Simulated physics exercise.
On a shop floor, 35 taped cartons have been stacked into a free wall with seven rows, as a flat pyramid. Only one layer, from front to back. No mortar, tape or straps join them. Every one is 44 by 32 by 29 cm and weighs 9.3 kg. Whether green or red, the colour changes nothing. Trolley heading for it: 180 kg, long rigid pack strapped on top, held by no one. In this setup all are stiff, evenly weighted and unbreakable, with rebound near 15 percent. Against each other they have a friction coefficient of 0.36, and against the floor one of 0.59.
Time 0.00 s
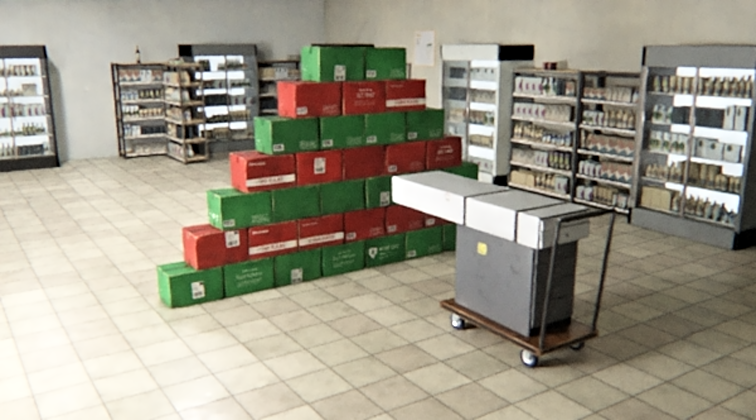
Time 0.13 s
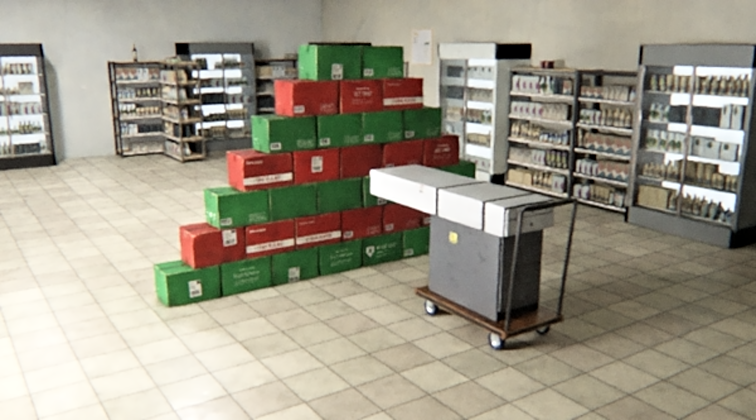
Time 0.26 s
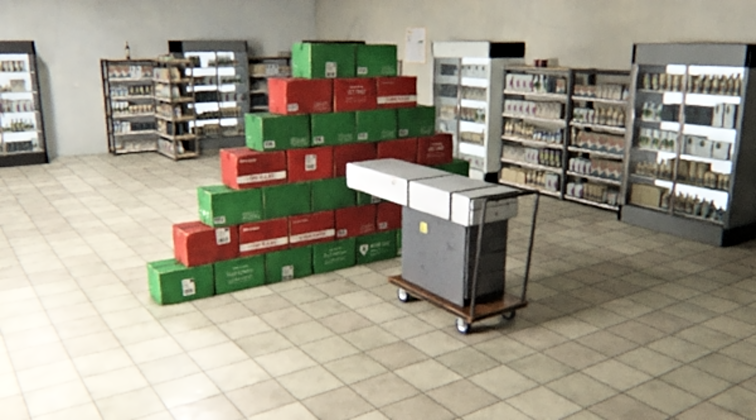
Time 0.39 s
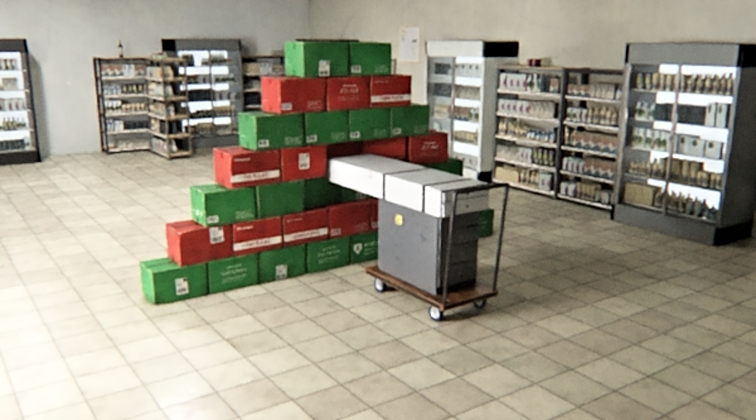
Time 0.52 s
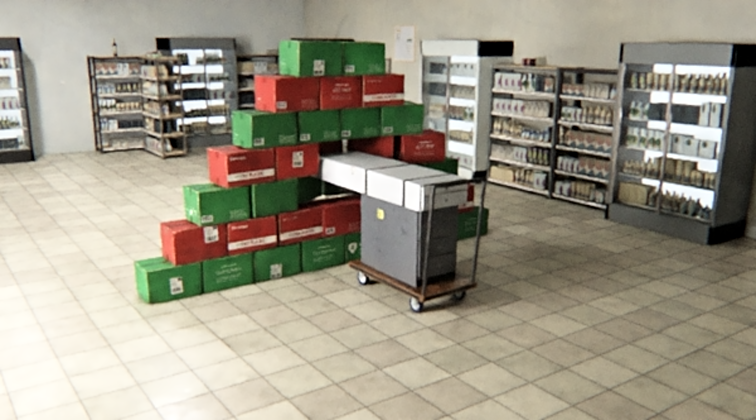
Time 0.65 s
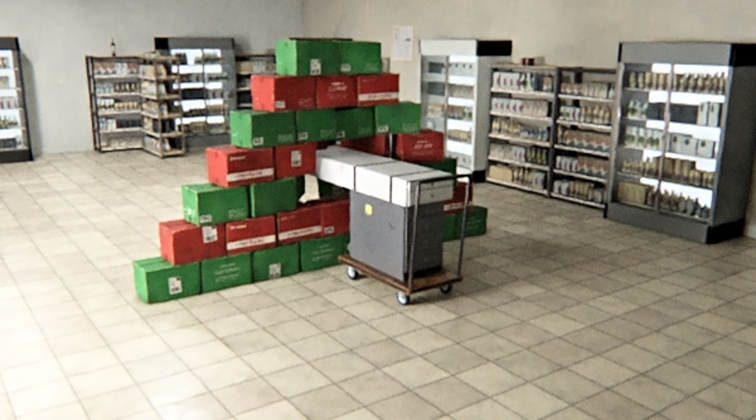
On a shop floor, a trolley loaded with a grey block and long white boxes rolled left by itself into a stepped stack of red and green cartons, pushing some in the middle out of place.
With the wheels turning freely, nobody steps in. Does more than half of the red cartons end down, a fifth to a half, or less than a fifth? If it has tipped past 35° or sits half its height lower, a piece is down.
A fifth to a half of them end down.
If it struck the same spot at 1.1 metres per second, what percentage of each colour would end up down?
Result - green: 0%; red: 0%.
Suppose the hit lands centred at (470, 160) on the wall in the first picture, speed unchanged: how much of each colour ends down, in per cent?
For green it's 0 per cent, for red 10 per cent.
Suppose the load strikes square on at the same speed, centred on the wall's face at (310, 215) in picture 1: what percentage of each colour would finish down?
Per cent down - green: 40, red: 50.
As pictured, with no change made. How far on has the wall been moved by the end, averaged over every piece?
It works out to near 30 cm.
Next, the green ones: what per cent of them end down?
For green, 30 per cent end down.
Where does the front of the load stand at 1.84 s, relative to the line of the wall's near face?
Some 75 cm beyond.
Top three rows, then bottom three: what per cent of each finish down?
Top: 80%, bottom: 10%.
After 1.02 s, load 78 cm past the wall's line, still rolling; 1 of the 15 red cartons down (2 of 35 in all colours); top red carton leaning 4°; top green carton leaning 3°.
After 1.84 s, load 77 cm past the wall's line, still rolling; 3 of the 15 red cartons down (7 of 35 in all colours); top red carton leaning 17°, 14 cm lower; top green carton leaning 14°, 10 cm lower.
After 2.70 s, load 75 cm past the wall's line, stopped; 5 of the 15 red cartons down (11 of 35 in all colours); top red carton leaning 57°, 86 cm lower; top green carton on its side.
At rest (4.2 s), load 75 cm past the wall's line, stopped; 5 of the 15 red cartons down (11 of 35 in all colours); top red carton upside down; top green carton on its side. That is 33 per cent. As the last picture would show them, middles, top red carton near (471, 210), top green carton near (477, 197).
